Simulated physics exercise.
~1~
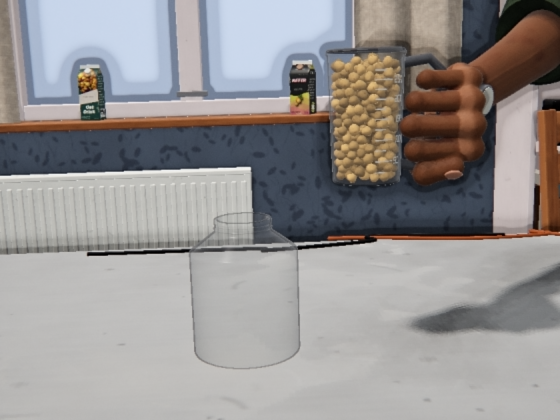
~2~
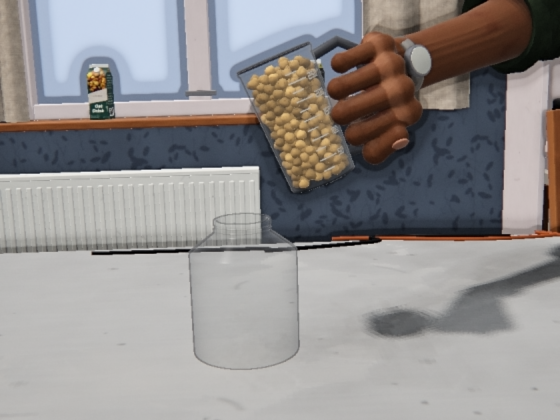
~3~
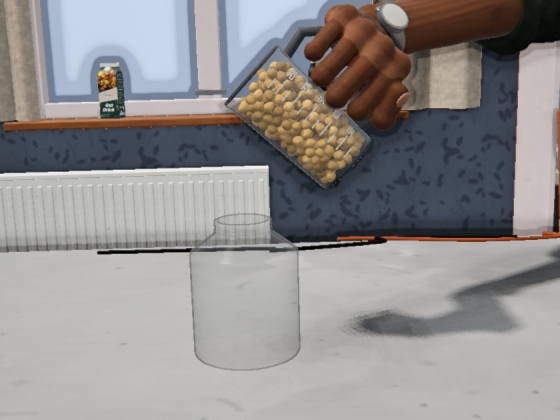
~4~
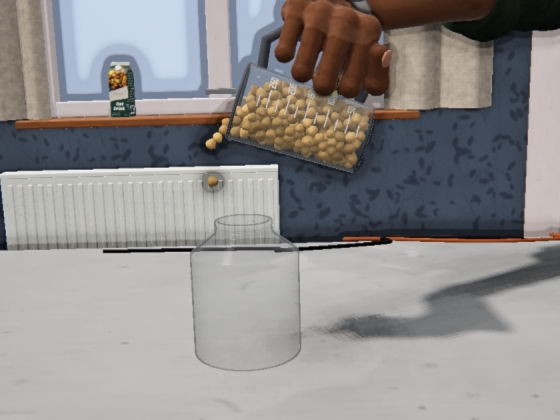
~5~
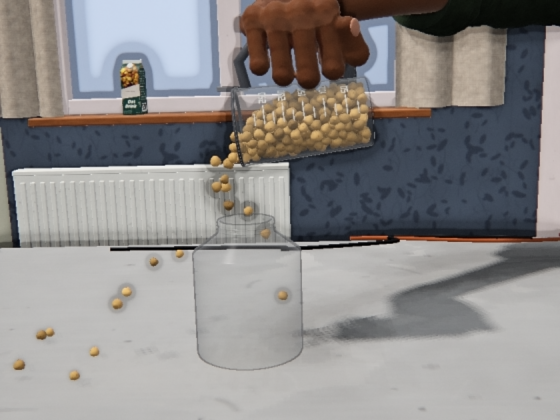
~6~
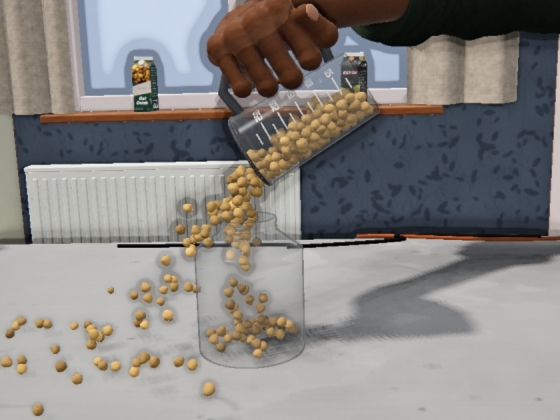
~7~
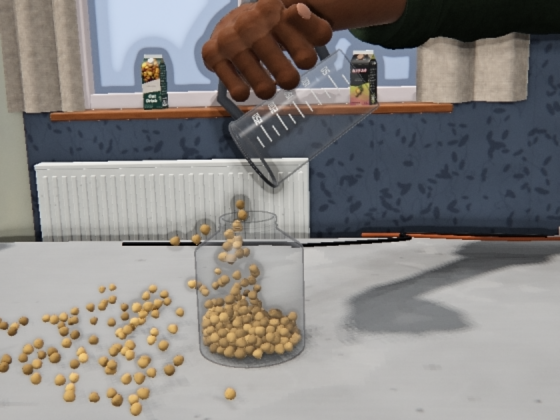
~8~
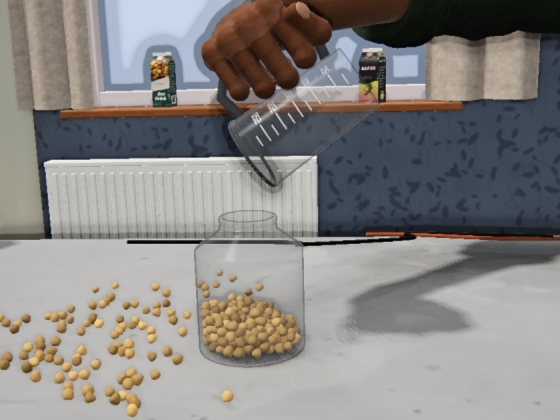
At the start, a hand holds a clear handled cup full of dried chickpeas upright, above and to the right of an empty glass jar on a pale tabletop. The hand moves left and tips the cup steadily toward the jar. The first few chickpeas slip over the rim, and some land on the table to the left. As the cup tilts further, a thick stream pours down, partly into the jar and partly past it. The cup empties, mouth down, leaving most chickpeas heaped in the jar and a fair share scattered on the table.
